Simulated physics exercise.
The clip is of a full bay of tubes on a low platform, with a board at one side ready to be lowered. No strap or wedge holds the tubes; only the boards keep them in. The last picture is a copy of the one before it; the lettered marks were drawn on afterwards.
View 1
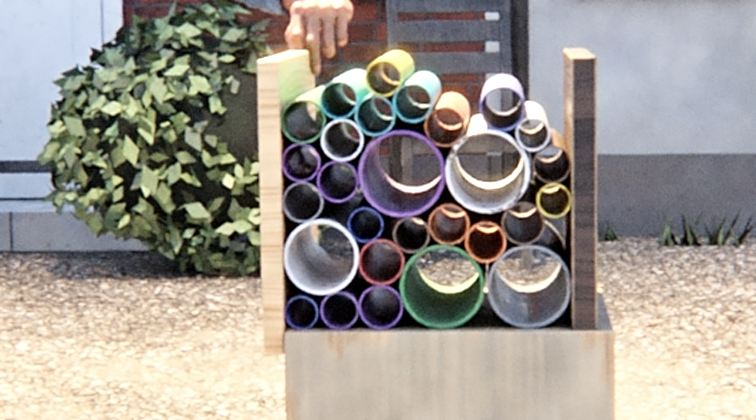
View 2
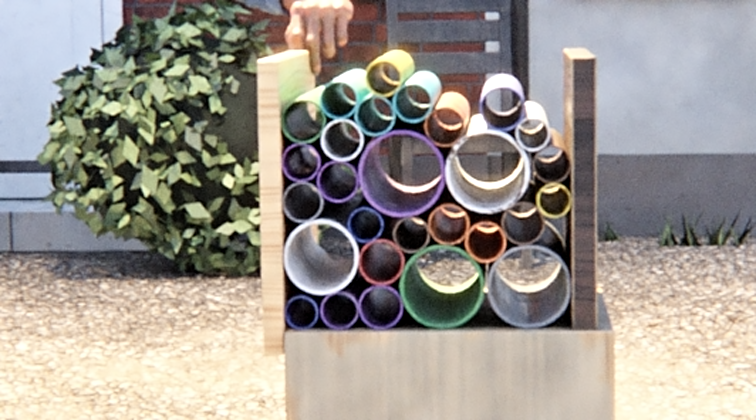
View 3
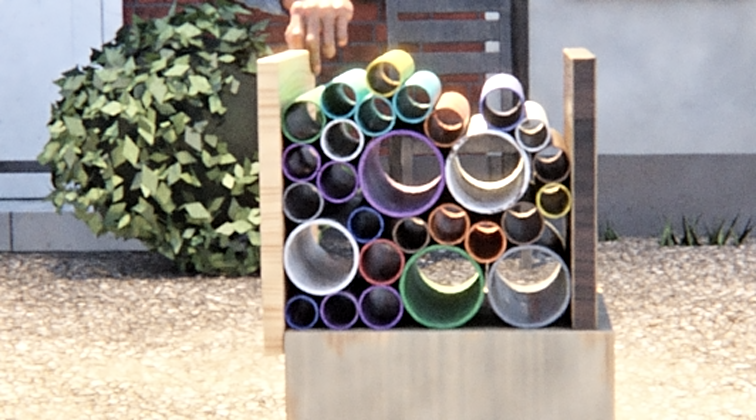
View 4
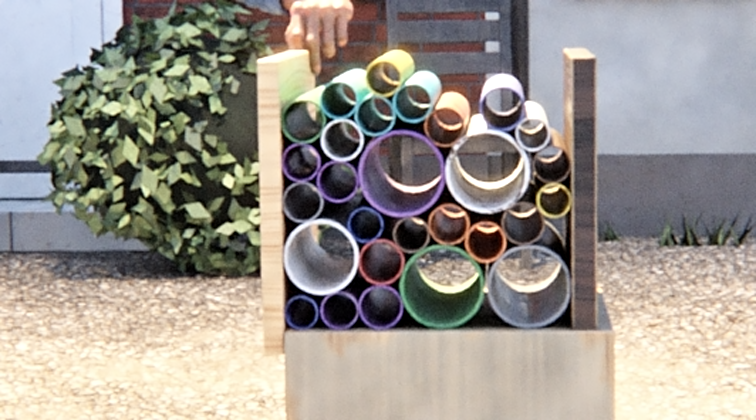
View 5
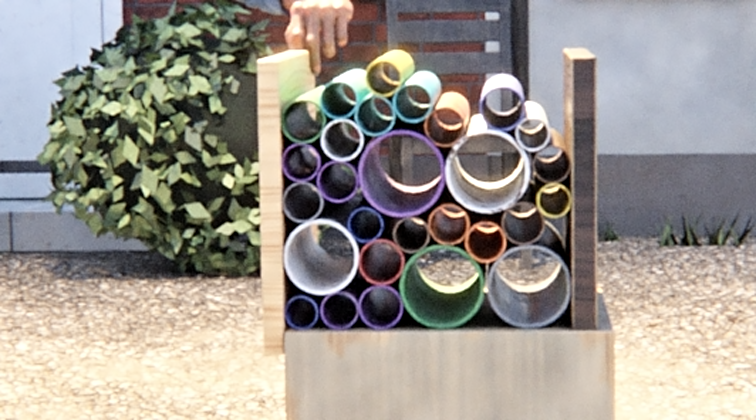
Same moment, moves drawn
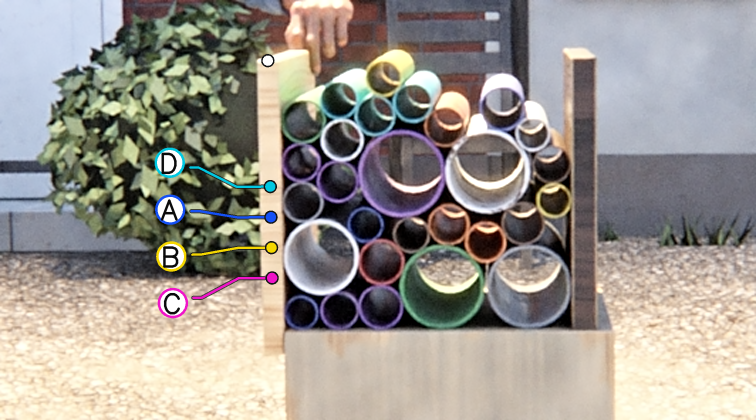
A hand rests at the top of the left board and barely moves, while the stacked tubes in purple, white, green, orange and other colours stay still between two upright boards on a low platform, beside a leafy bush.
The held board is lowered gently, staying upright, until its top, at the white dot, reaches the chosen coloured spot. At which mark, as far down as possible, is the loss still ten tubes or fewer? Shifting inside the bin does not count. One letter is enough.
It can be let down to C.
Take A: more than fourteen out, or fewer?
Fewer than fourteen.
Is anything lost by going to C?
At C: Yes.
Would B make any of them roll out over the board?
Yes, at B.
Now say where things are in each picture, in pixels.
Side board (291, 191); a blue tube (301, 313); a white tube (321, 257), in the first picture.
A white tube (321, 257); an orange tube (486, 242), in the second picture.
A white tube (488, 171); a green tube (303, 121), in the third picture.
A blue tube (502, 108); side board (291, 191), in the fourth picture.
A blue tube (301, 313); a white tube (321, 257); an orange tube (486, 242), in the fifth picture.
On the marked copy, A at (271, 217); B at (271, 248); C at (272, 278); D at (270, 187); the white dot at (268, 61).
With C. Early on, top of the board (281, 153).
Further on, top of the board (283, 257).
At the end, top of the board (284, 277), about seven out over the board.
As for the rest, A about six out over the board; B about seven out over the board; D about five out over the board.
